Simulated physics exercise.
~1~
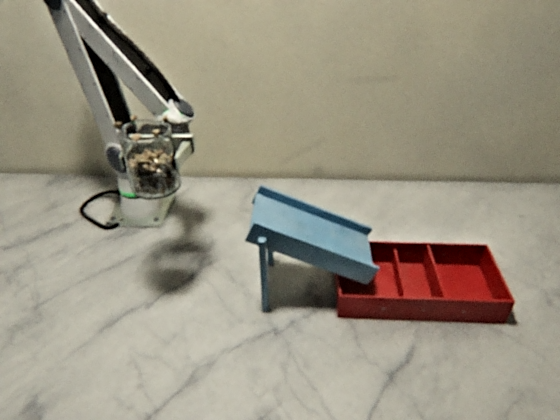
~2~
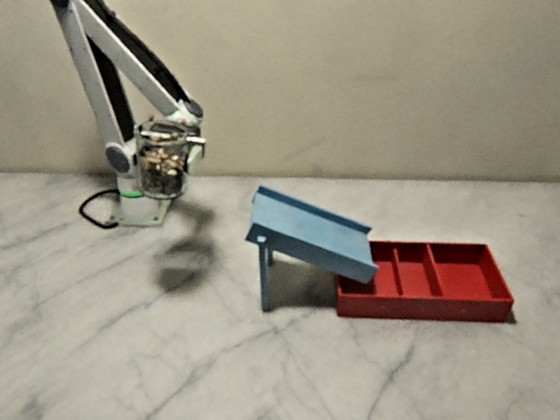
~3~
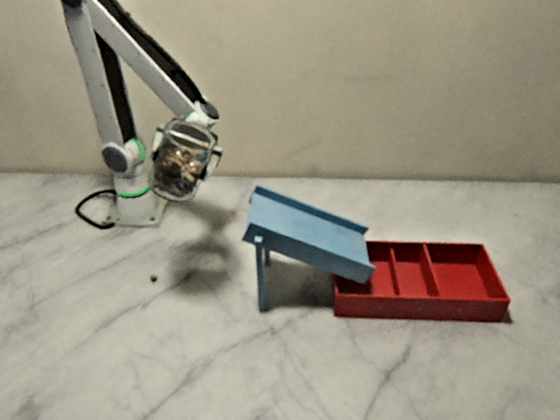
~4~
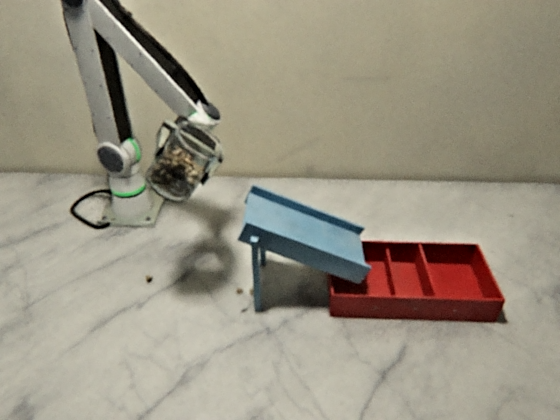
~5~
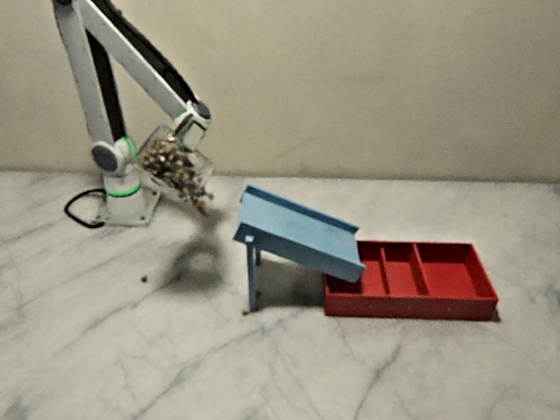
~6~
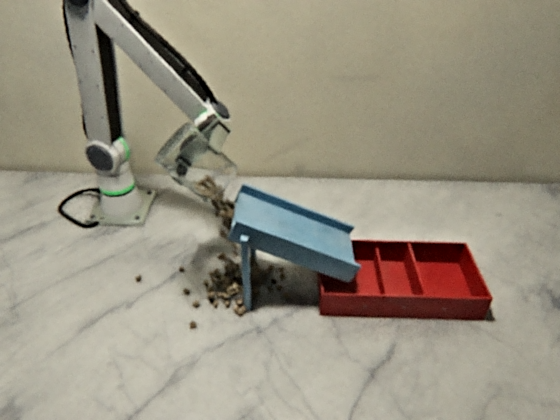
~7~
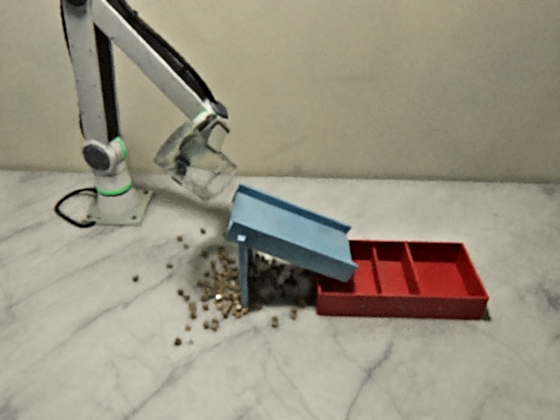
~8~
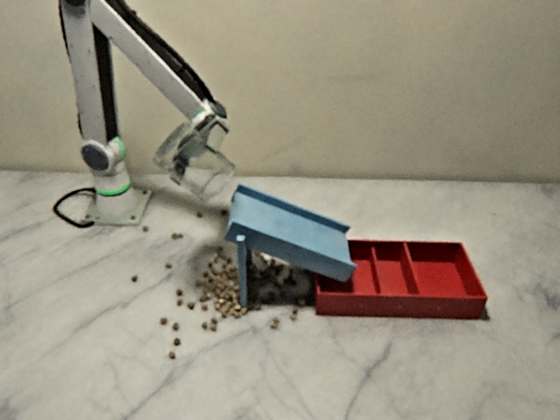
A robot arm holding a clear tumbler of small pebbles moved right and tipped it over beside a blue chute, spilling them around and beneath its raised end. The emptied tumbler stayed tilted there, the pebbles scattered on the marbled table and none visible in the red box.
